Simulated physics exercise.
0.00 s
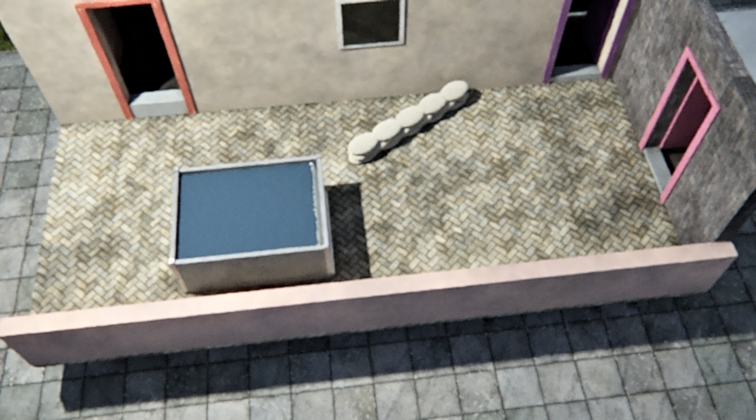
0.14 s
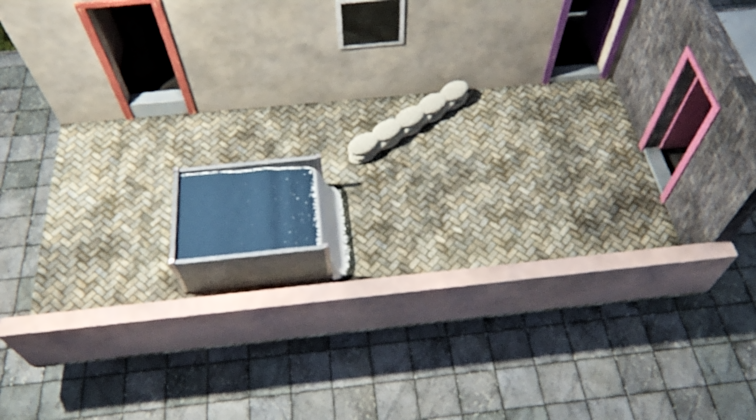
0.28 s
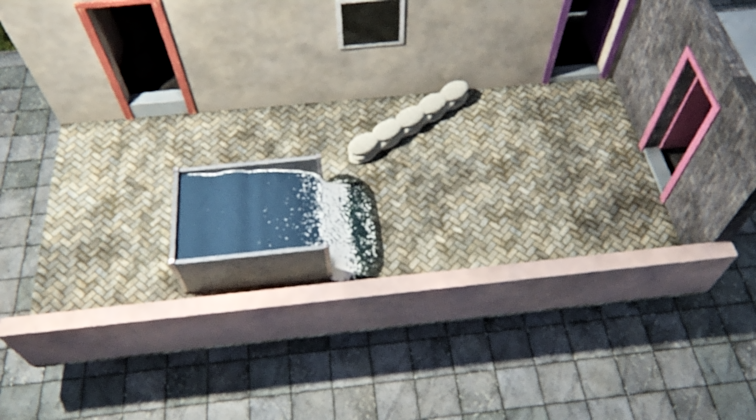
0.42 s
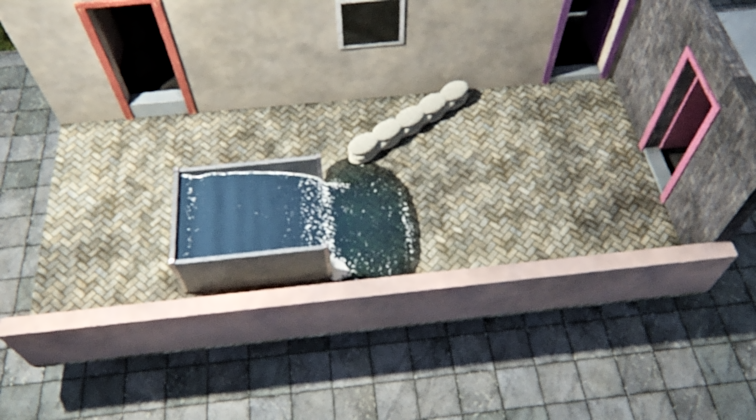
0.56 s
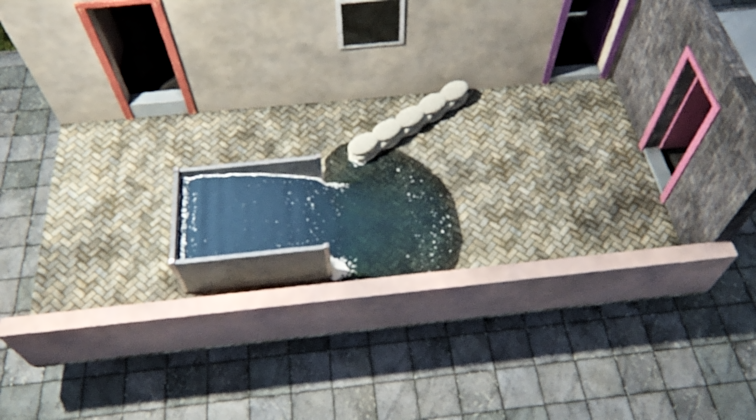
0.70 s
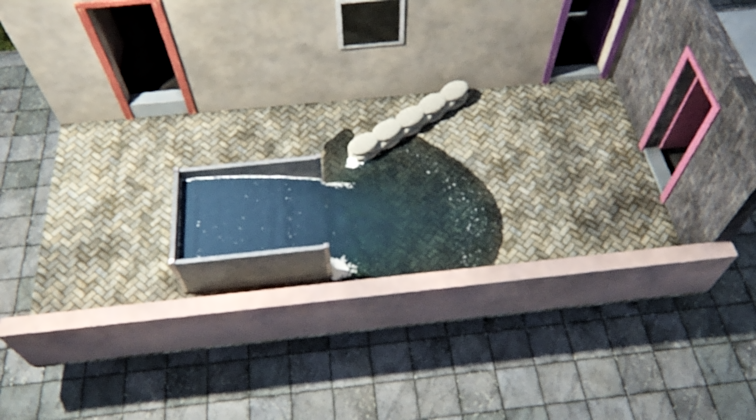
Water sits still in a square tank in a walled, brick-paved lane until the tank's right side opens and the water pours out in white froth. It spreads rightward across the paving as a dark, rounded pool, reaches the near end of the pale sandbag row, and widens further along the low pink wall.
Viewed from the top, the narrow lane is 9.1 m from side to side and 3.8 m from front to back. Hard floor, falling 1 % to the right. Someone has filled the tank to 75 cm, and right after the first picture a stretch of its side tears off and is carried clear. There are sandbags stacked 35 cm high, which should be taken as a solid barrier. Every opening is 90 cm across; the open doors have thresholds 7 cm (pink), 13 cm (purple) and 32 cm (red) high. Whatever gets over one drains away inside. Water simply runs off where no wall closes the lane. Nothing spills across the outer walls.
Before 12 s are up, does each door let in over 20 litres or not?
Within that time: Pink door - over; purple door - over; red door - not over.
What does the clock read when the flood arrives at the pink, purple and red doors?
The pink one at 1.4 seconds, purple at 2.0 seconds and red at 11.5 seconds.
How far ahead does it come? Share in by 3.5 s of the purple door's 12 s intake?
25 per cent, roughly.
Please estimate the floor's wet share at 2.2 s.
Wet share: About 55 %.
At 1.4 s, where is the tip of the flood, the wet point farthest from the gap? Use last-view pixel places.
Somewhere near pixel (652, 179).
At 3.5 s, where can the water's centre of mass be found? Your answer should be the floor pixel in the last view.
I'd put it close to (512, 192).
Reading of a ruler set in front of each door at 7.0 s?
In cm: Pink 12, purple 14, red 0.
After 1.4 s water covers 45 % of the floor and is deepest (29 cm) near (333, 251); pink door not reached, purple door not reached, red door not reached.
After 2.2 s water covers 55 % of the floor and is deepest (43 cm) near (689, 270); pink door 17 cm at the sill, 43 L in, purple door 12 cm at the sill, 0 L in, red door not reached.
After 3.5 s water covers 55 % of the floor and is deepest (32 cm) near (624, 109); pink door 22 cm at the sill, 154 L in, purple door 18 cm at the sill, 20 L in, red door not reached.
After 7.0 s water covers 60 % of the floor and is deepest (15 cm) near (580, 80); pink door 12 cm at the sill, 272 L in, purple door 14 cm at the sill, 82 L in, red door not reached.
After 12.0 s water covers 75 % of the floor and is deepest (12 cm) near (617, 93); pink door 10 cm at the sill, 327 L in, purple door 11 cm at the sill, 84 L in, red door 1 cm at the sill, 0 L in.
